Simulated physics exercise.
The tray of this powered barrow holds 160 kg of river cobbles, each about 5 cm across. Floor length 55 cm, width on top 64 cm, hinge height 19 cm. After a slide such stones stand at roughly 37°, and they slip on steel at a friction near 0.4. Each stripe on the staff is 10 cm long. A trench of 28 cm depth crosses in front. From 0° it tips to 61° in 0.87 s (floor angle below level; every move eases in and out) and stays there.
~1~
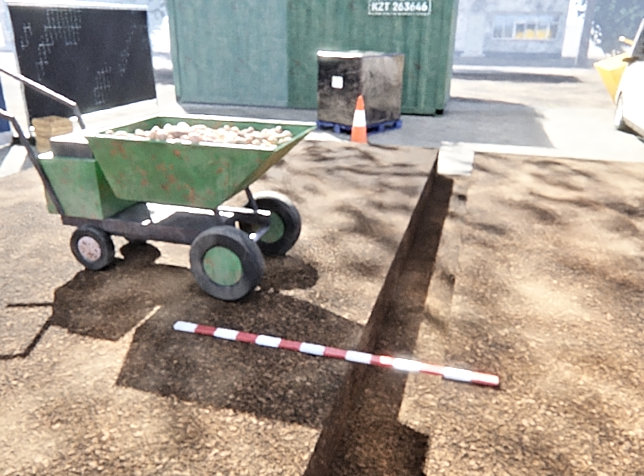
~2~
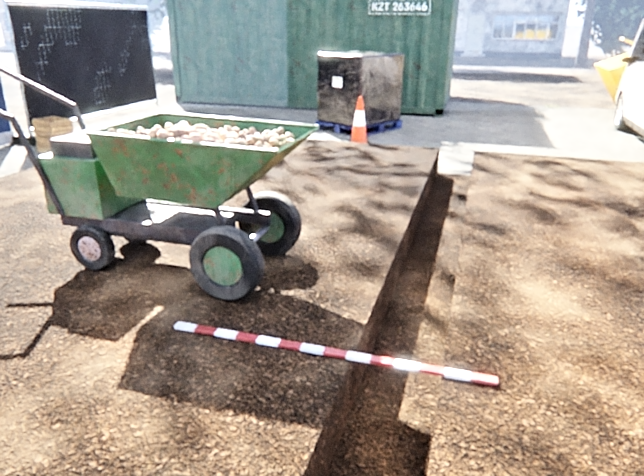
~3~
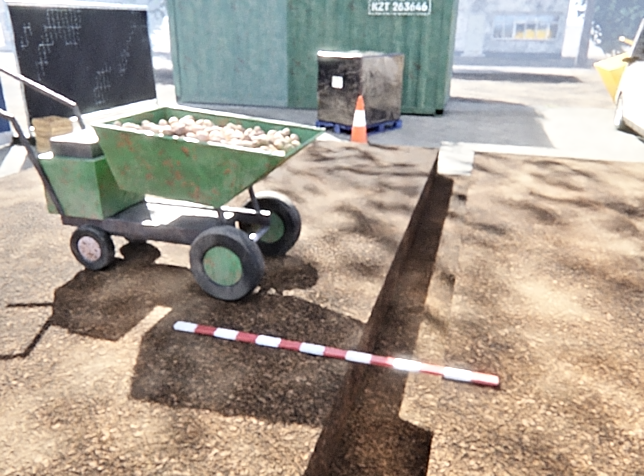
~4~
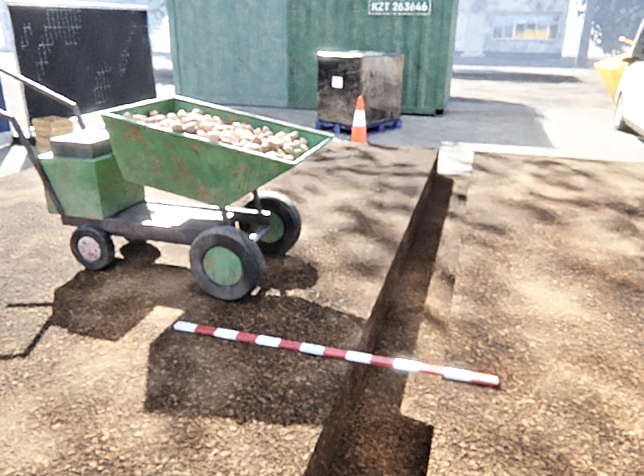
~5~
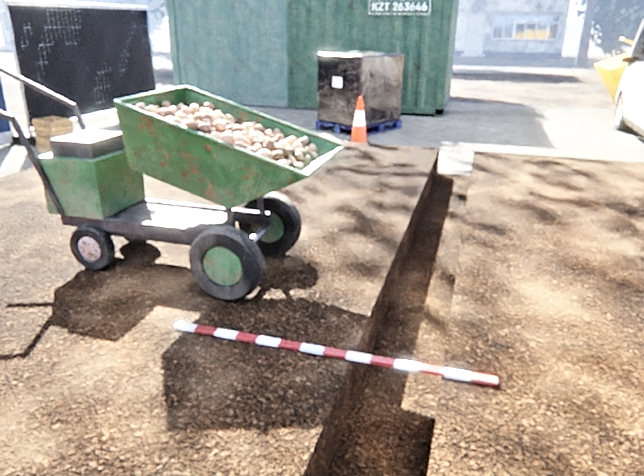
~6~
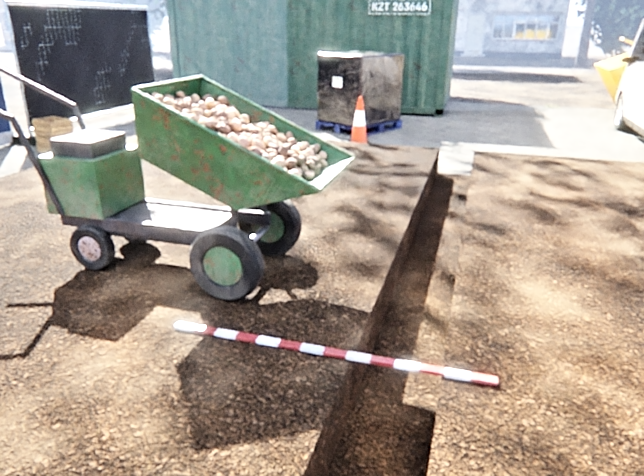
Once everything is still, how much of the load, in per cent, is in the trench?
Some 95 per cent of it.
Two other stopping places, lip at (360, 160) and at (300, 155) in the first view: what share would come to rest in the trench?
Near 25 per cent from the first place, 75 from the second.
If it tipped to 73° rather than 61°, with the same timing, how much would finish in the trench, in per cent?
In that case some 95 per cent.
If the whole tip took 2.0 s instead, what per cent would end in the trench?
Then about 100 per cent.
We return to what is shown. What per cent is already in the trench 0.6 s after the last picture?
Some 20 per cent.
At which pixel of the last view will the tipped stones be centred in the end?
Their middle is at about (414, 326).
Then, 0.3 s after the last picture the floor is at 51°, 100 % in the tray; the foremost stones are at (353, 222).
Then, 0.6 s after the last picture the floor is at 61°, 79 % in the tray, 2 % short of the trench, 19 % in the trench; the foremost stones are at (431, 327).
Then, 1.0 s after the last picture the floor is at 61°, 35 % in the tray, 1 % short of the trench, 60 % in the trench, 4 % past the trench; the foremost stones are at (536, 335).
Then, 2.9 s after the last picture the floor is at 61°, 0 % in the tray, 95 % in the trench, 5 % past the trench; the foremost stones are past the picture's edge.
